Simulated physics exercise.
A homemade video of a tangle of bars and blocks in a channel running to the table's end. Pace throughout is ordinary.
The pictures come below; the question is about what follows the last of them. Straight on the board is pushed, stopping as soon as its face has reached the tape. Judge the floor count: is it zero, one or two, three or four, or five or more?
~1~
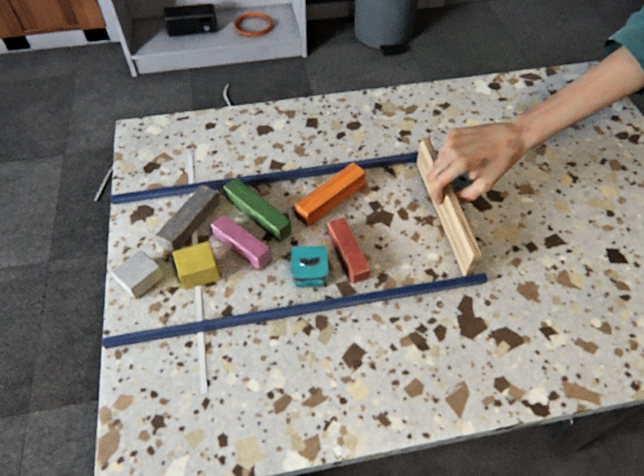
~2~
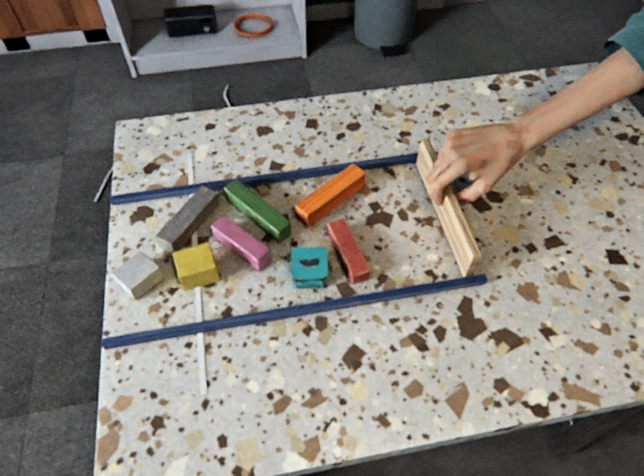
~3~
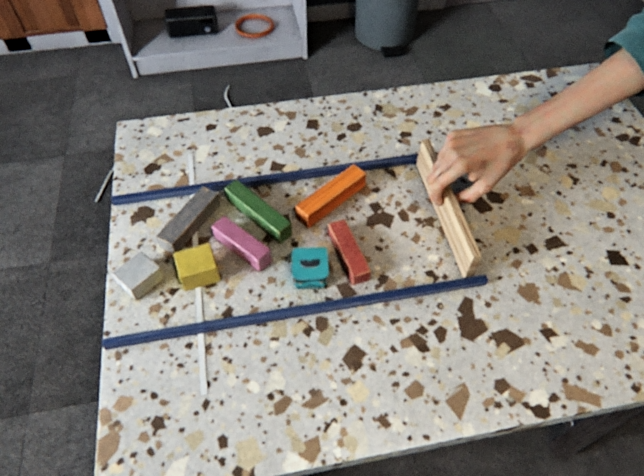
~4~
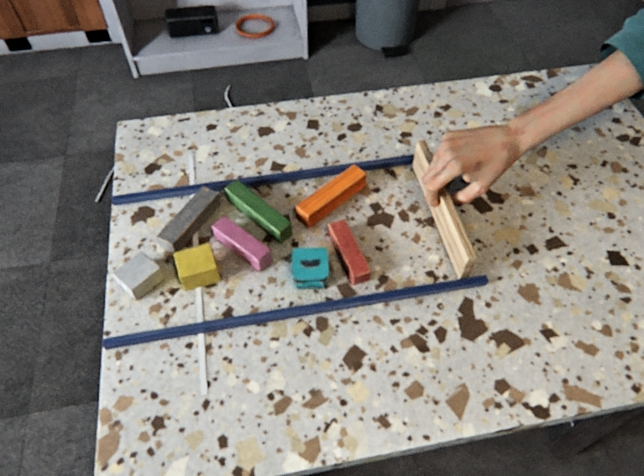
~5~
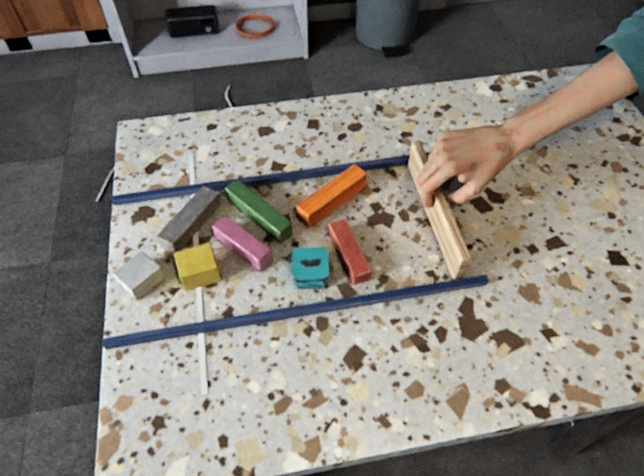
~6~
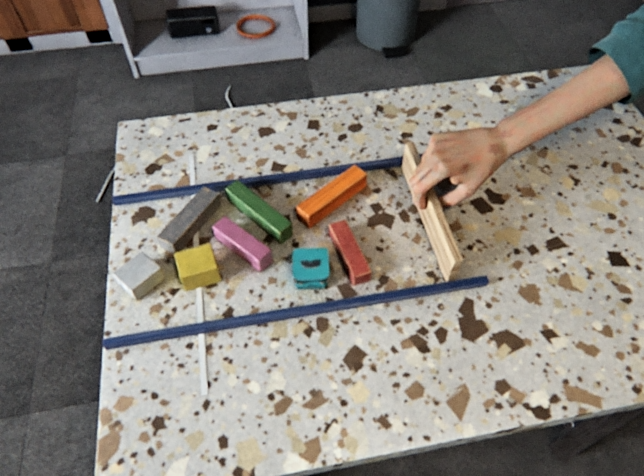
The floor count is one or two.
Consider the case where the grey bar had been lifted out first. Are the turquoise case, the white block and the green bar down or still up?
So the turquoise case keeps its place, the white block goes down and the green bar keeps its place.
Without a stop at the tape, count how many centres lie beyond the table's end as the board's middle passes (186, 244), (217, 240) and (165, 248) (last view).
Over the end: 2, 1, 4.
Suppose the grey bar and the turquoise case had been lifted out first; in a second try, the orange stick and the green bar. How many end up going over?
The counts would be 0 and 1.
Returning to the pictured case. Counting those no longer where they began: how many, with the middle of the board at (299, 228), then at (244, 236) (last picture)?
That makes 5 at the first spot and 8 at the second.
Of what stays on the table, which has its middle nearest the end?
Closest at the end: The grey bar.
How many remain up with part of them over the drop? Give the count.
The total would be 1.
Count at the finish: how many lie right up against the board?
Total: 2.
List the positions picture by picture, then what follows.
White block (138, 274); grey bar (189, 218); yellow block (197, 266); board (446, 203); tape (196, 253), in the first picture.
Grey bar (189, 219); red bar (348, 251), in the second picture.
Yellow block (198, 267); turquoise case (310, 269), in the third picture.
White block (139, 275); orange stick (332, 196), in the fourth picture.
Grey bar (190, 219); pink bar (242, 243), in the fifth picture.
White block (140, 276); grey bar (190, 220); yellow block (198, 267); board (429, 208); tape (197, 255), in the sixth picture.
Early on, none off yet; white block at rest near (140, 276); grey bar at rest near (190, 220); yellow block at rest near (198, 267).
A while later, none off yet; white block moving near (135, 276); grey bar at rest near (188, 219); yellow block travelled a little near (178, 272).
Finally, the number that fall off is one or two; lost, yellow block and white block.
